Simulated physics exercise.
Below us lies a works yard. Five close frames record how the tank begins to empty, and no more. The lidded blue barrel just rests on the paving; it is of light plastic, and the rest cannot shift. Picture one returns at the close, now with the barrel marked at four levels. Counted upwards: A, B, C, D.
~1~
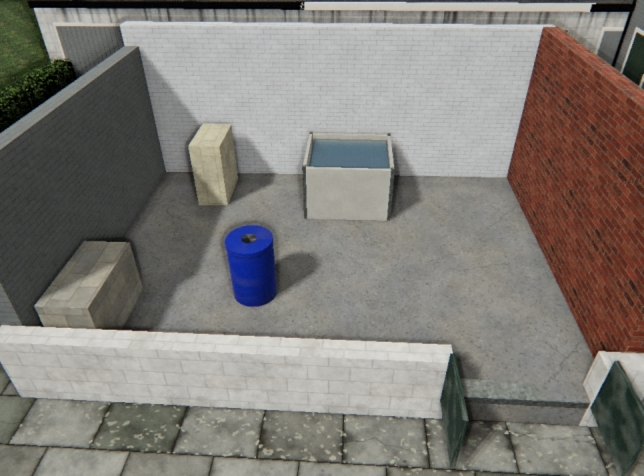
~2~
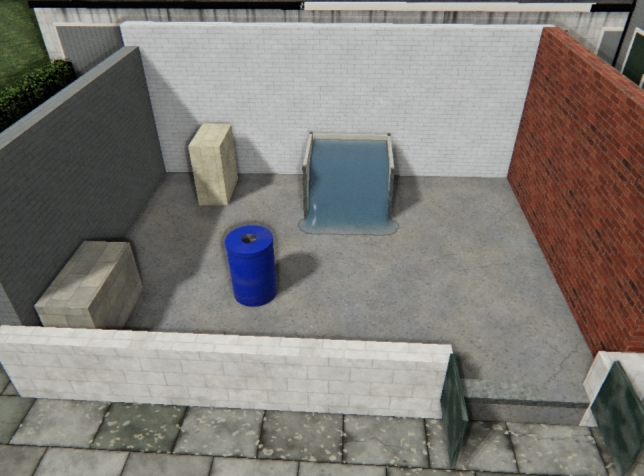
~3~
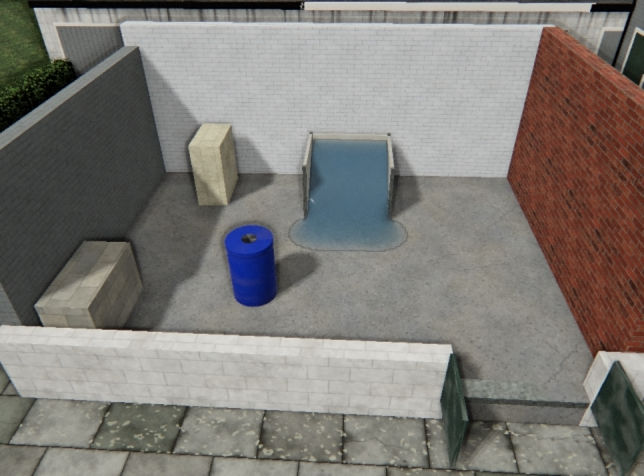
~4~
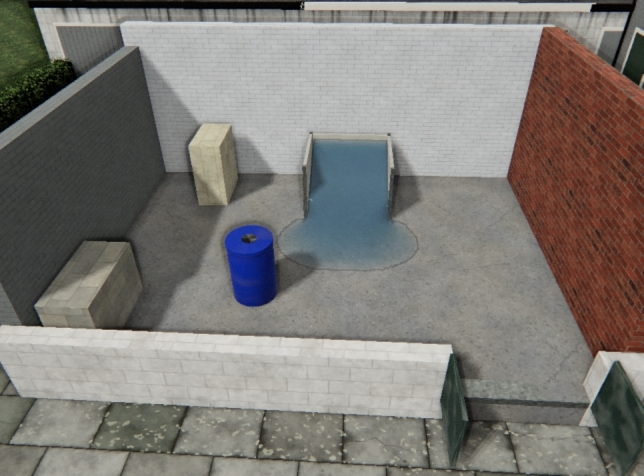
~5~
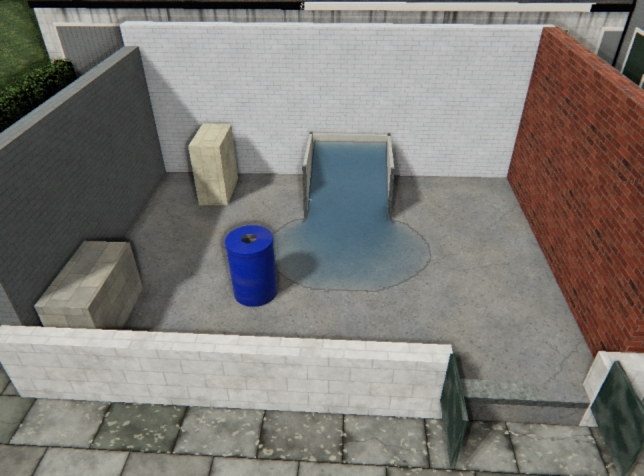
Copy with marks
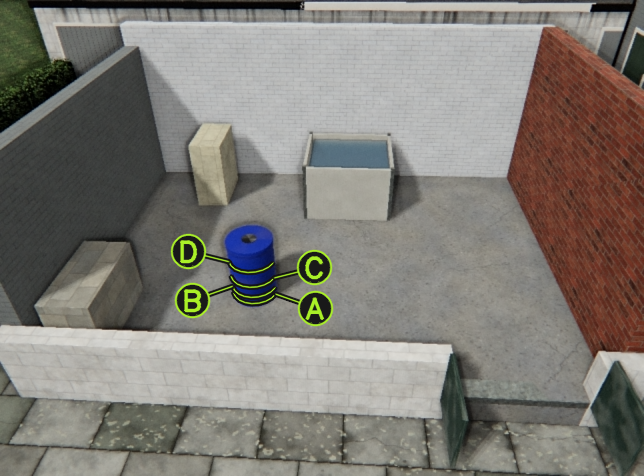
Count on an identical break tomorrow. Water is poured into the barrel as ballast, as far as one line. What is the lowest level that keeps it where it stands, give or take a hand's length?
C.
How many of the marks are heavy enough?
Two of them.
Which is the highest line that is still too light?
Here it is line B.
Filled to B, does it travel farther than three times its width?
No.
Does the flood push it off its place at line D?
No.
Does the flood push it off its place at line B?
Yes.
On the marked copy, A at (251, 303); B at (251, 297); C at (249, 287); D at (248, 272); from the bottom up A, B, C, D.
If A is chosen, it is pushed about 3 times its own width away.
If B is chosen, it is pushed about its own width away.
If C is chosen, it does not move.
If D is chosen, it does not move.
